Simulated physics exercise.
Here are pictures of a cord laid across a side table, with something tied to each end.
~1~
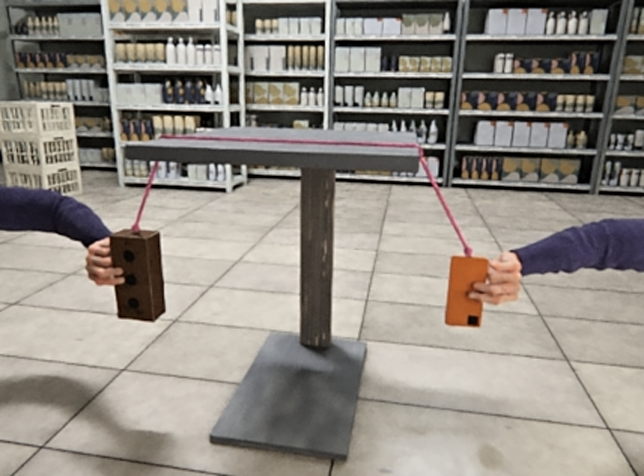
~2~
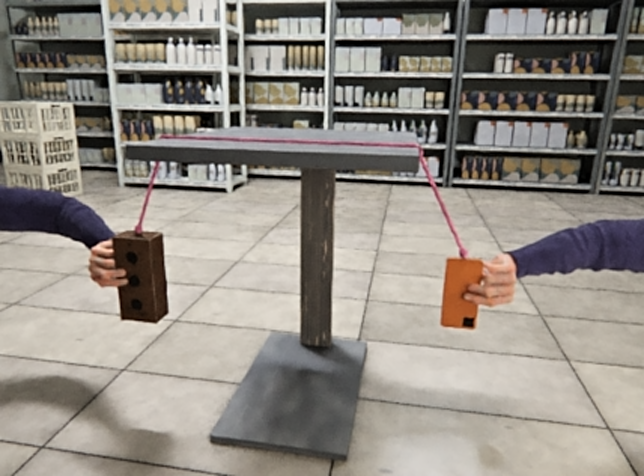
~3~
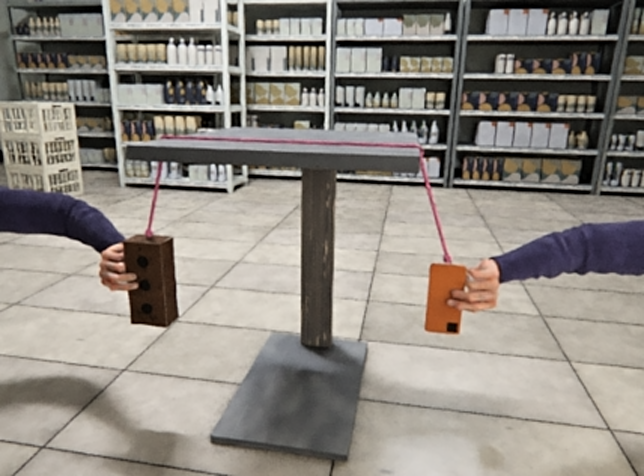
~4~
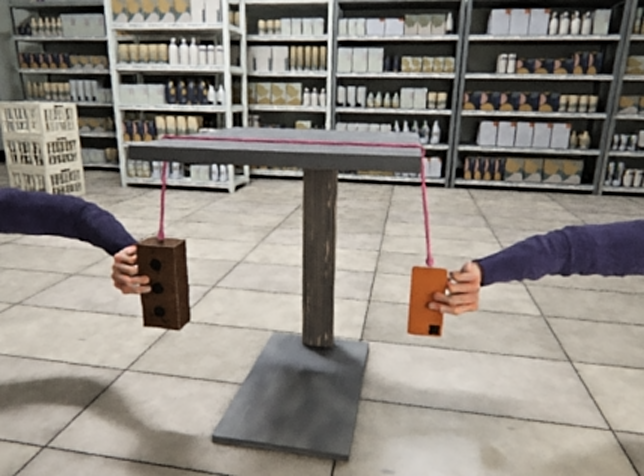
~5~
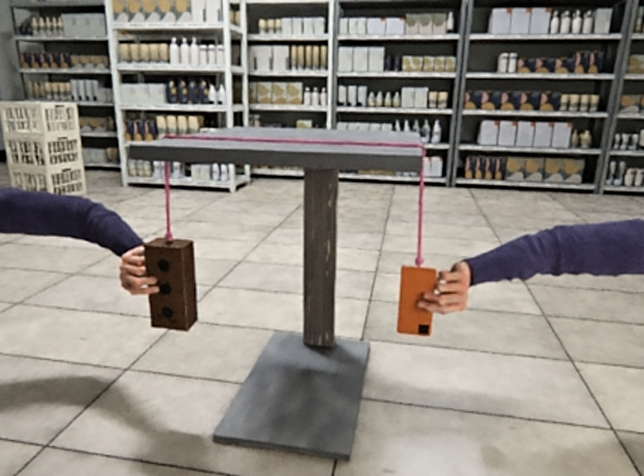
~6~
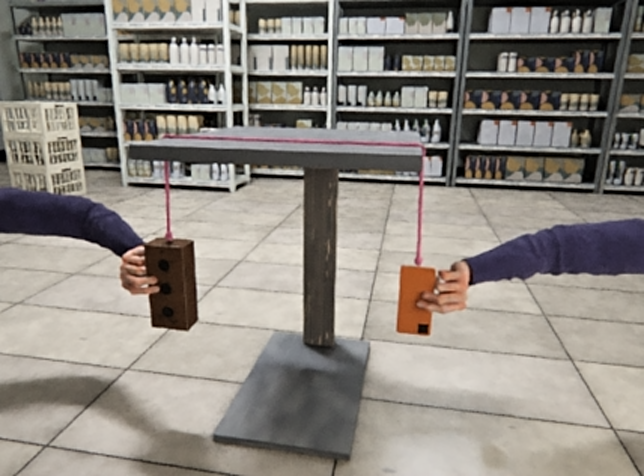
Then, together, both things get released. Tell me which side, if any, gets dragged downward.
It gives way on the left.
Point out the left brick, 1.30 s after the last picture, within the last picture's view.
I'd put it somewhere near (188, 377) in the last view.
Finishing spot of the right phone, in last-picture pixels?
It settles close to (251, 136).
Then, 0.70 s after the last picture, left brick down on the floor near (191, 377); right phone pulled up onto the top near (341, 99).
Then, 1.30 s after the last picture, left brick down on the floor near (188, 377); right phone pulled up onto the top near (251, 136).
At rest, left brick down on the floor near (189, 377); right phone pulled up onto the top near (251, 136). The cord goes down on the left.
